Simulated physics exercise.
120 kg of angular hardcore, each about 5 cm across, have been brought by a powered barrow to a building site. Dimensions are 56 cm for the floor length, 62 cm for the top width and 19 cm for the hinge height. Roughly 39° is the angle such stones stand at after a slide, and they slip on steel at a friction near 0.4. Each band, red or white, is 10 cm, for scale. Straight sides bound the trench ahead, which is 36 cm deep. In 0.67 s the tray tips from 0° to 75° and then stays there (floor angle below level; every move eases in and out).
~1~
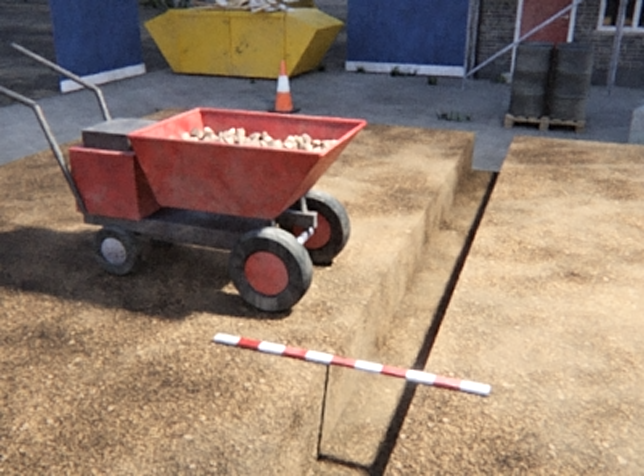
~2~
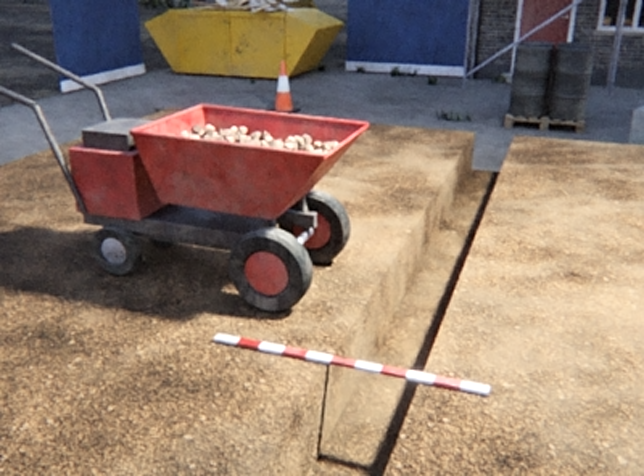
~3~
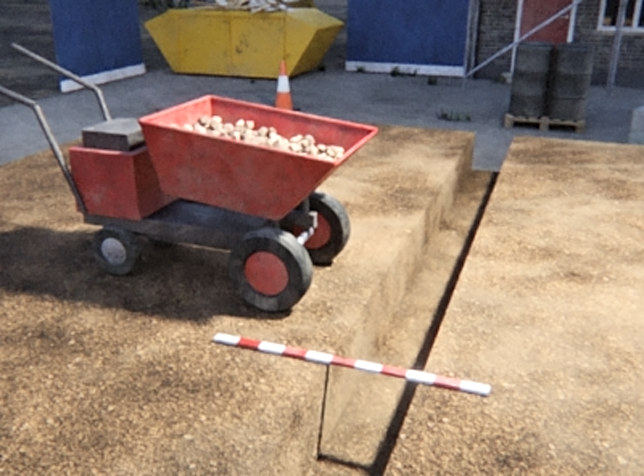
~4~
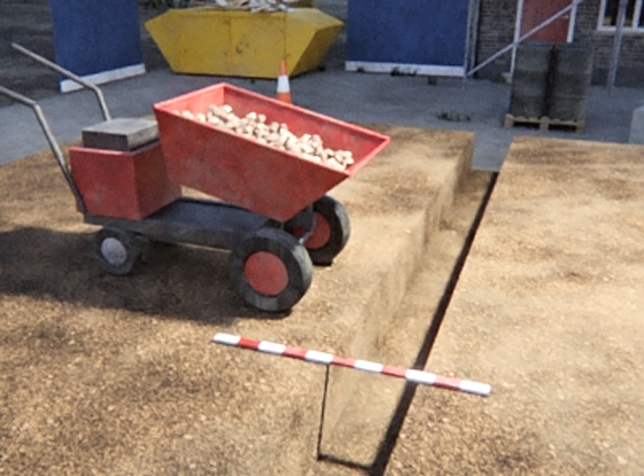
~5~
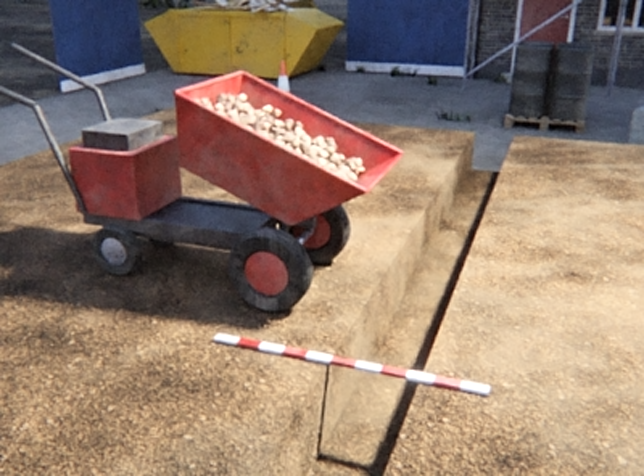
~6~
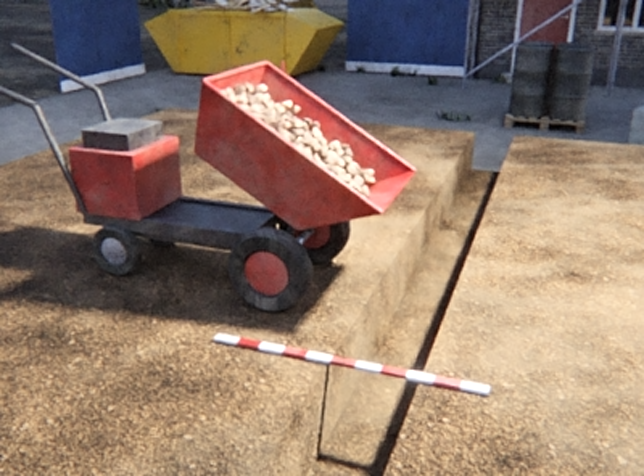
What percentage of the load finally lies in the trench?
About 56 per cent.
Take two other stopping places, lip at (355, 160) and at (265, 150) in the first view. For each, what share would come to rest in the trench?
From the first spot near 0, from the second near 95 per cent.
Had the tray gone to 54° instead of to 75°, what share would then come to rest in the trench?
Then about 10 per cent.
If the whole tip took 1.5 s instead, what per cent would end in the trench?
Trench share: Approx. 75%.
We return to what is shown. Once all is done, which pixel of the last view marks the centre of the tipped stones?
Roughly (439, 344), I'd say.
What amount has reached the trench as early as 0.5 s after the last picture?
At that moment: Approx. 10 %.
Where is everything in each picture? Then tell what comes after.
The tray is at 0°, its lip at (321, 155); the top of the load is at (267, 140), in the first frame.
Lip at (325, 157), floor tilted 2°, highest stones at (248, 138), in the second frame.
The tray is at 6°, its lip at (335, 164); the top of the load is at (220, 129), in the third frame.
The tray is at 13°, its lip at (350, 175); the top of the load is at (223, 118), in the fourth frame.
The tray is at 22°, its lip at (366, 192); the top of the load is at (229, 105), in the fifth frame.
Lip at (381, 213), floor tilted 32°, highest stones at (248, 95), in the sixth frame.
Then, 0.2 s after the last picture the floor is at 63°, 100 % in the tray; the foremost stones are at (394, 253).
Then, 0.5 s after the last picture the floor is at 75°, 76 % in the tray, 11 % in the trench, 13 % past the trench; the foremost stones are at (485, 321).
Then, 0.8 s after the last picture the floor is at 75°, 25 % in the tray, 30 % in the trench, 45 % past the trench; the foremost stones are past the picture's edge.
Then, 2.8 s after the last picture the floor is at 75°, 0 % in the tray, 56 % in the trench, 44 % past the trench; the foremost stones are past the picture's edge.
